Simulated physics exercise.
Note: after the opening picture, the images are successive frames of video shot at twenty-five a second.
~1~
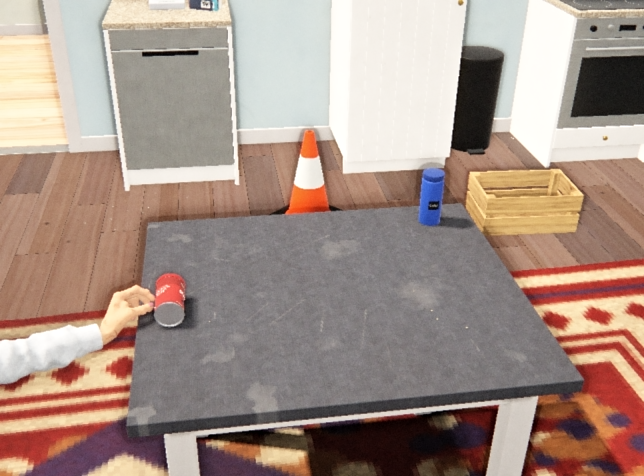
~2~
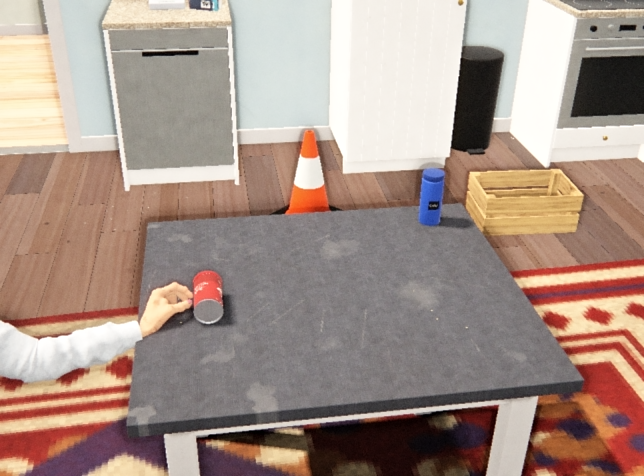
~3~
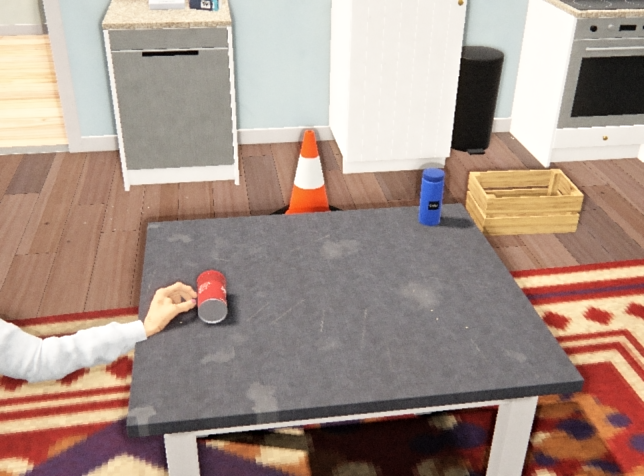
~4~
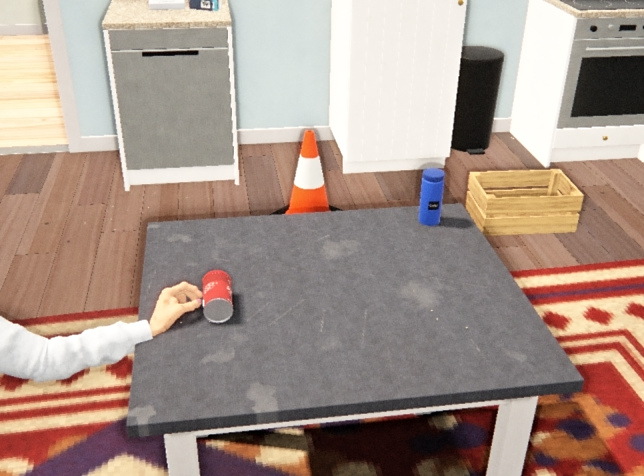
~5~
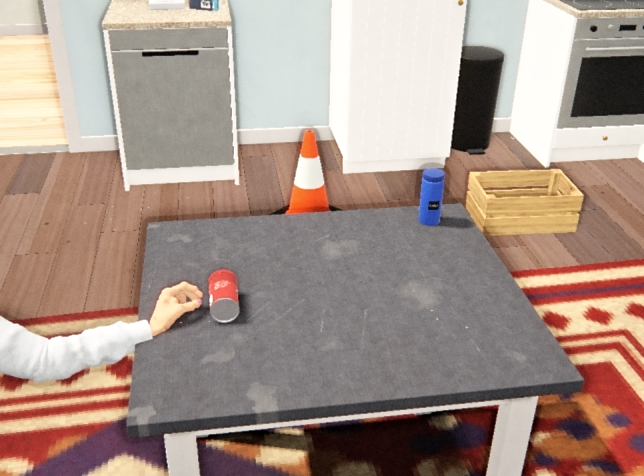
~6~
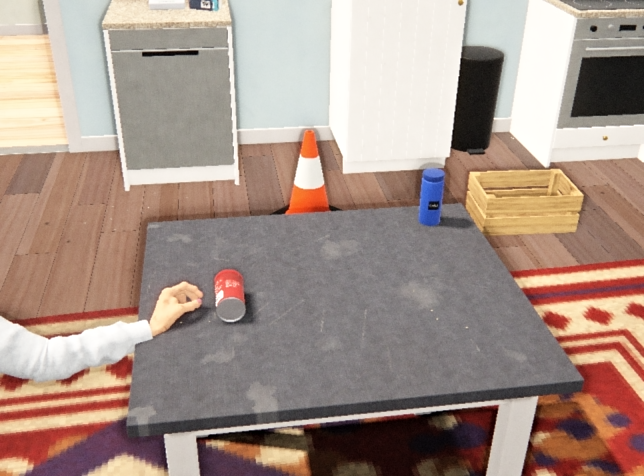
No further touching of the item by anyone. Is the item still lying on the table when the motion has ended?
Yes, it is still up there.
Then, 0.30 s past the last view, red tin displaced well along near (270, 292).
Then, 0.70 s past the last view, red tin displaced well along near (309, 289).
Finally, moved from the start, red tin. Final places as the last picture's camera would see them, red tin near (339, 287).
